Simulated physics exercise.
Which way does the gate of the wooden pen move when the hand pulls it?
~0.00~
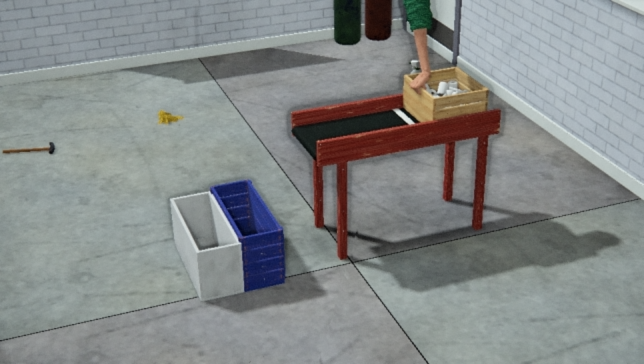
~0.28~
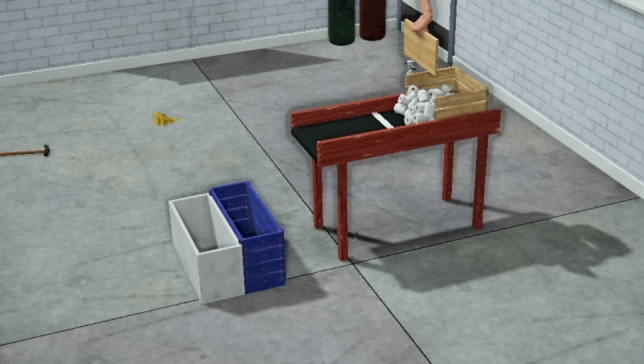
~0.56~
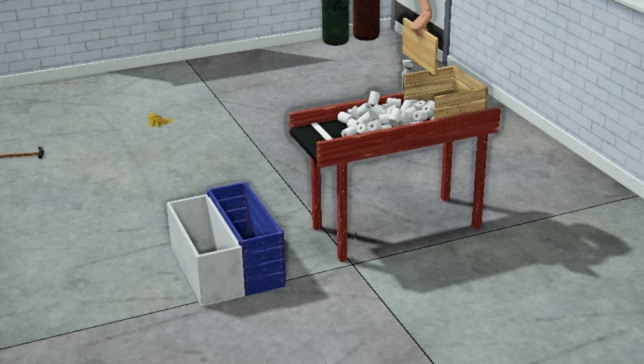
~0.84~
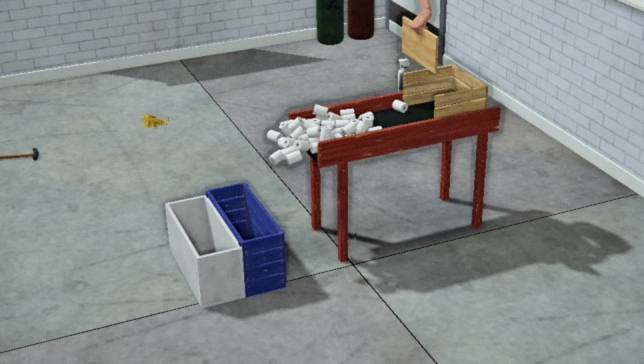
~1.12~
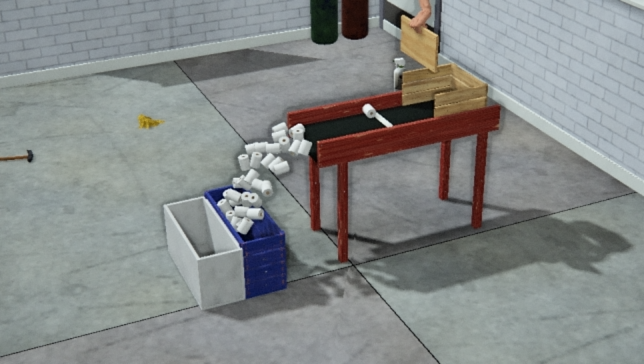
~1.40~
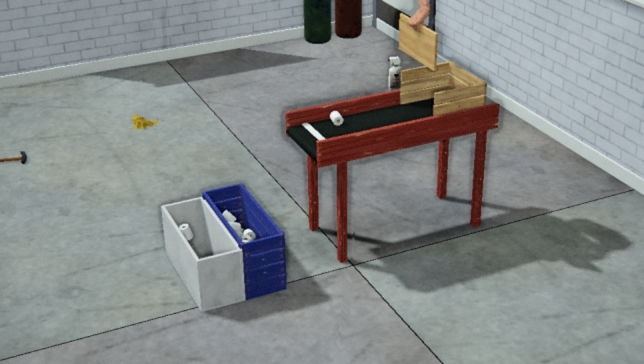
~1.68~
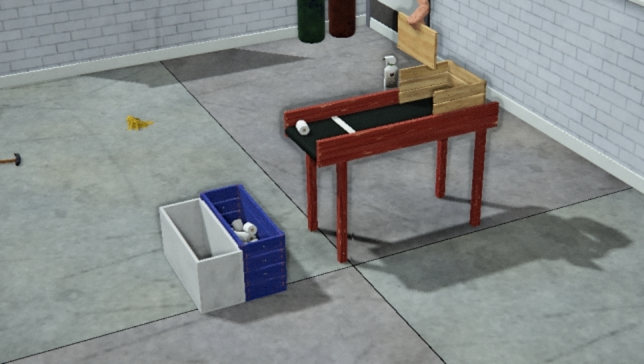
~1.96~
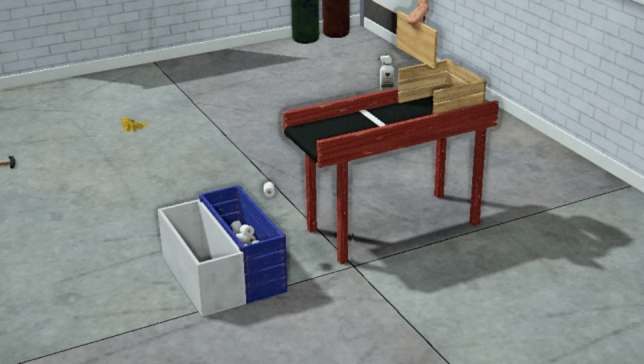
The gate moves up, lifted by the hand, and it stays raised above the pen while the rolls travel away on the belt.
